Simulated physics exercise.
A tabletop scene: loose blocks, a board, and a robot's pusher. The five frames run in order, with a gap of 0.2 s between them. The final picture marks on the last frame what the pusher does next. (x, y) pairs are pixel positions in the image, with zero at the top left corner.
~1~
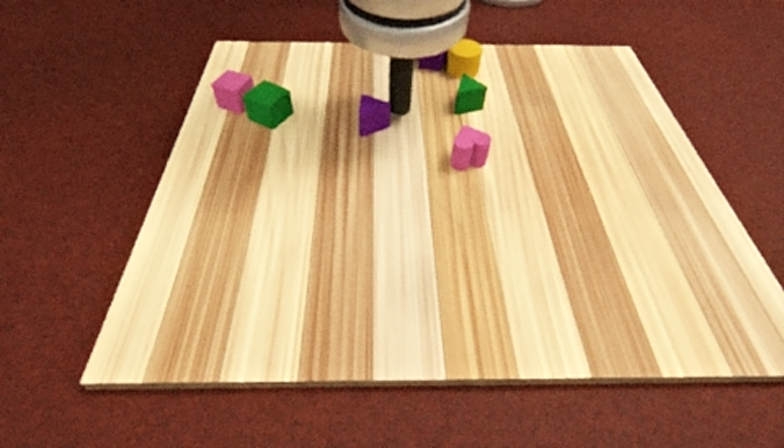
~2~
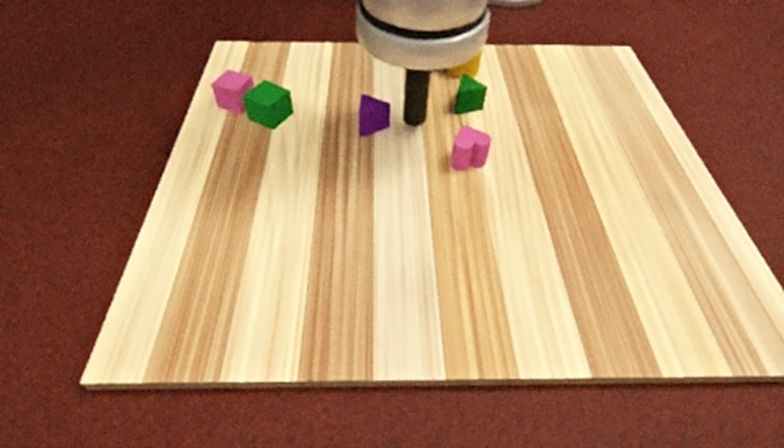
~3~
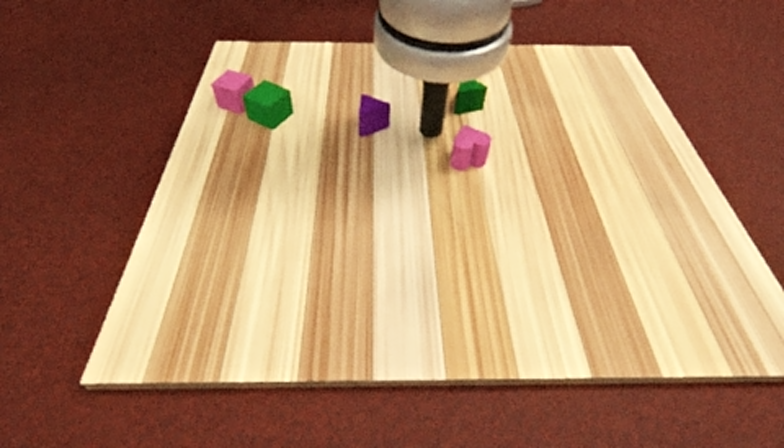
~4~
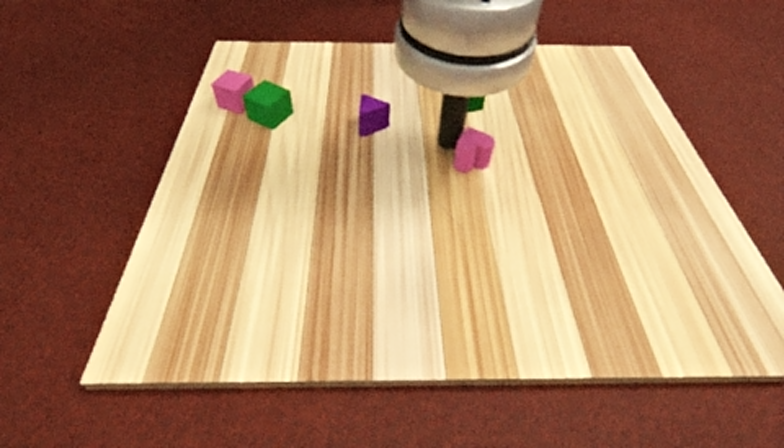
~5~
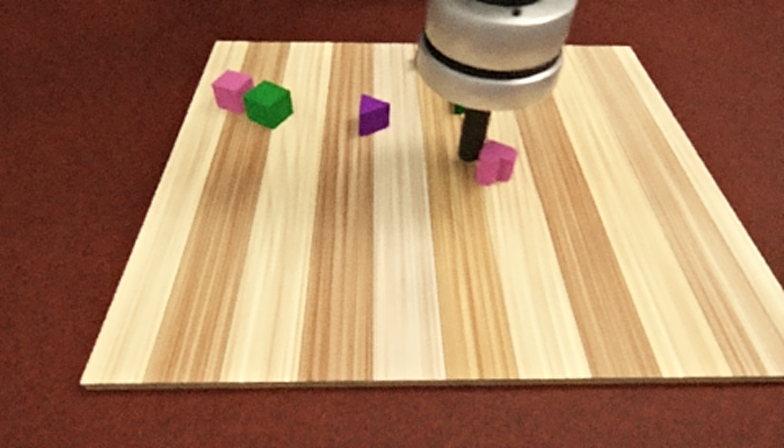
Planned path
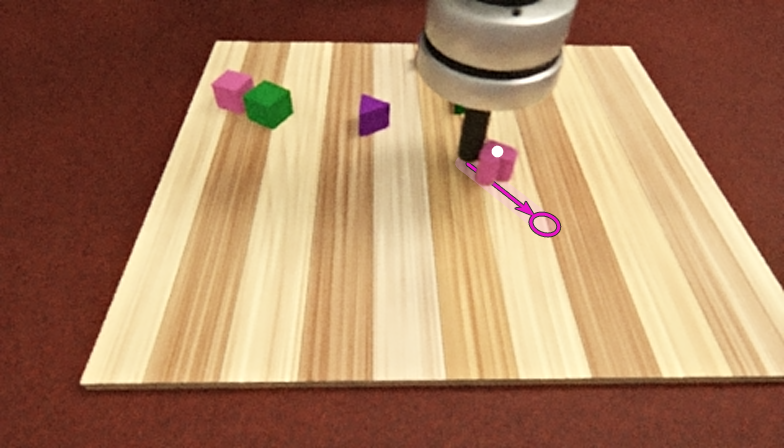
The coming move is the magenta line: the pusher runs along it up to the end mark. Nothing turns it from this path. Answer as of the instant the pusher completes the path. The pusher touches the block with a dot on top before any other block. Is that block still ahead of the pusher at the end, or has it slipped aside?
Once the path is finished, the block with a dot on top lies beside or behind the pusher.
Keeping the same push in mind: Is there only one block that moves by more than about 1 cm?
Final answer: Yes.
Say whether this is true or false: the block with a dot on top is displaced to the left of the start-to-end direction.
True.
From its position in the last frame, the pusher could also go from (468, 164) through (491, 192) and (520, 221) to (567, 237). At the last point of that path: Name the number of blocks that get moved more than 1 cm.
That push would leave one block displaced by more than about 1 cm.
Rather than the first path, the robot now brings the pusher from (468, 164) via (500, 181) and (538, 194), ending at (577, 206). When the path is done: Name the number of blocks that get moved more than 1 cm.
The answer is one block, counting only moves over 1 cm.
Path on the board, straight from (468, 164) to (545, 224); the dot is on the pink heart block.
The first path, step by step. One third of the way, pusher (495, 175); pink heart block (527, 168), turned 15° anticlockwise.
Two thirds of the way, pusher (521, 195); pink heart block (556, 181), turned 35° anticlockwise.
At the end, pusher (548, 217); pink heart block (567, 183), turned 60° anticlockwise.
